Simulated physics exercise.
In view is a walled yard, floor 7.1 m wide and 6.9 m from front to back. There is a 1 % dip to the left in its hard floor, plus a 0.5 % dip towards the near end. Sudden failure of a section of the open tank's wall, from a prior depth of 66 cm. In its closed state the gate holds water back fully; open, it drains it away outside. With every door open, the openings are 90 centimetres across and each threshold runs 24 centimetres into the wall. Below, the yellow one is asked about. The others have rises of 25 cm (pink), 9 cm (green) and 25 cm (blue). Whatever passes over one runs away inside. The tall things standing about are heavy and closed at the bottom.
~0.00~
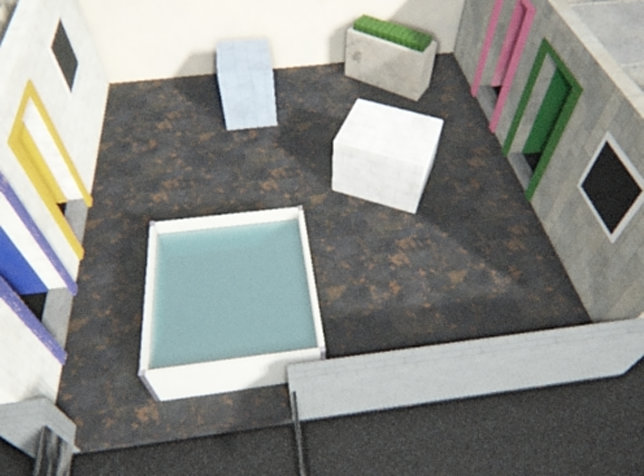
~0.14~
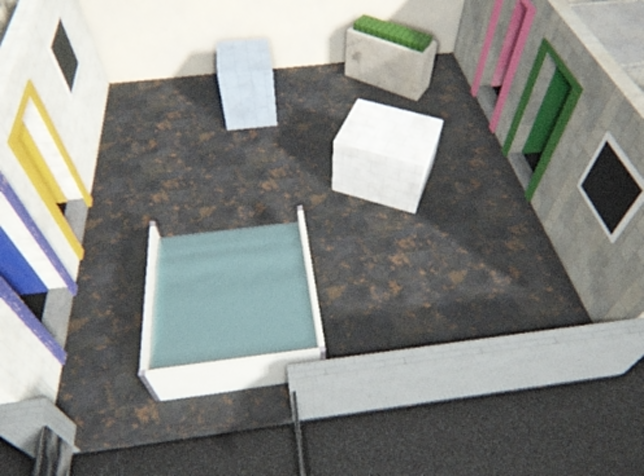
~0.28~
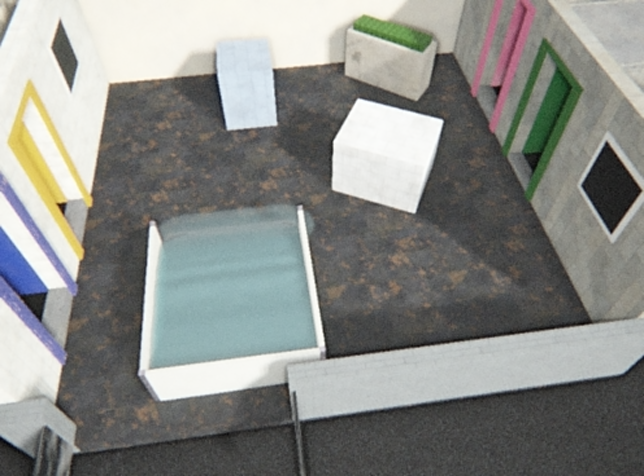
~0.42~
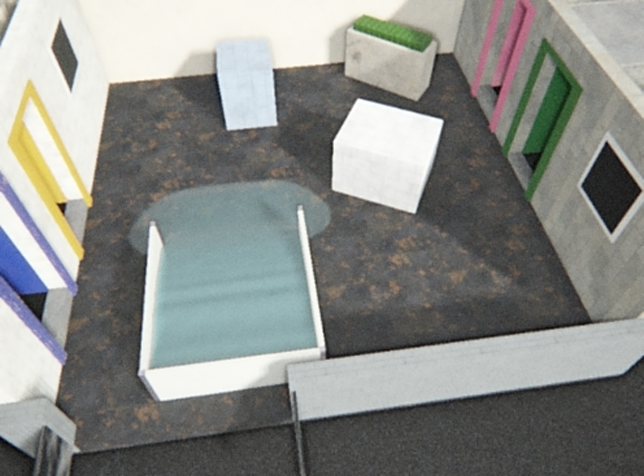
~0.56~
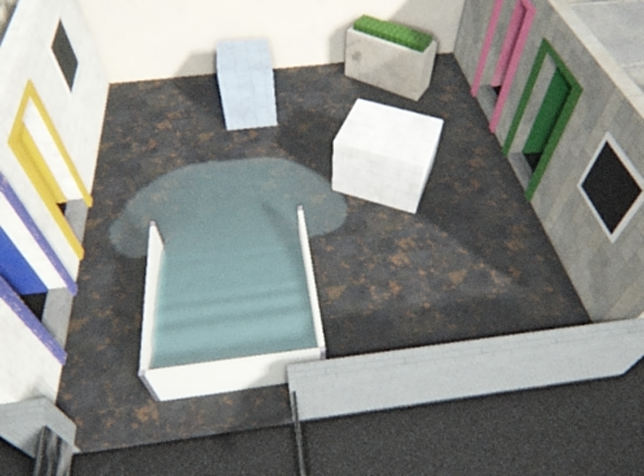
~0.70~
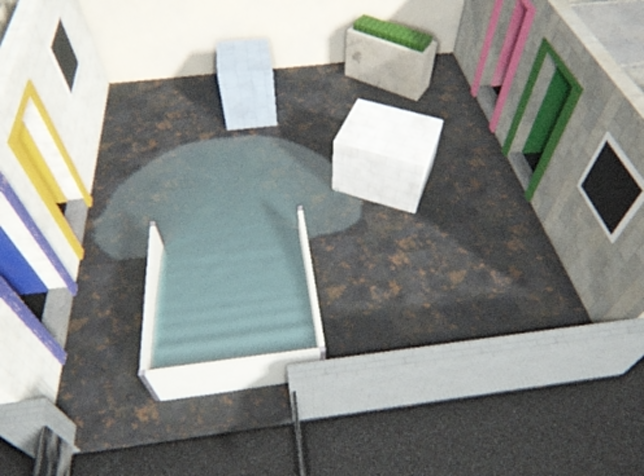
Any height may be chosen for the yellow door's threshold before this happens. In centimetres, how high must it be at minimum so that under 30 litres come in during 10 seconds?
At least 6.5 cm or so.
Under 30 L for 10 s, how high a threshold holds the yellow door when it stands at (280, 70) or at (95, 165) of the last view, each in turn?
You'd want about 14.5 cm there first, then about 11.5 cm.
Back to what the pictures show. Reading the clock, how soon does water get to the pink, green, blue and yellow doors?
Pink = 3.6 s, green = 4.0 s, blue = 4.0 s, yellow = 0.9 s.
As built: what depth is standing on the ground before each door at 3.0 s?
Lab note, cm: Pink 0; green 0; blue 0; yellow 4.
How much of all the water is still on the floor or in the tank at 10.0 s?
Roughly 94 %.
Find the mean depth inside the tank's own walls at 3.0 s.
Mean depth: Approx. 16 cm.
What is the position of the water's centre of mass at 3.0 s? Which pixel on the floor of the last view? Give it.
Around (225, 160).
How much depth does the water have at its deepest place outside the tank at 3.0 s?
38 cm.
After 1.4 s water covers 35 % of the floor, deepest (34 cm) near (241, 131); 6 cm at the yellow door, 0 litres in over its 22 cm threshold.
After 3.0 s water covers 50 % of the floor, deepest (38 cm) near (110, 84); 4 cm at the yellow door, 0 litres in over its 22 cm threshold.
After 10.0 s water covers 95 % of the floor, deepest (15 cm) near (52, 428); 11 cm at the yellow door, 0 litres in over its 22 cm threshold.
At the yellow door as built, the water arrived by 0.9 s and peaked near 11 cm at 9.4 s.
Run again over the same 10 s with other heights there, 40 litres in over 6 cm, 16 litres over 8 cm. The limit of 30 litres is kept from about 6.5 cm up.
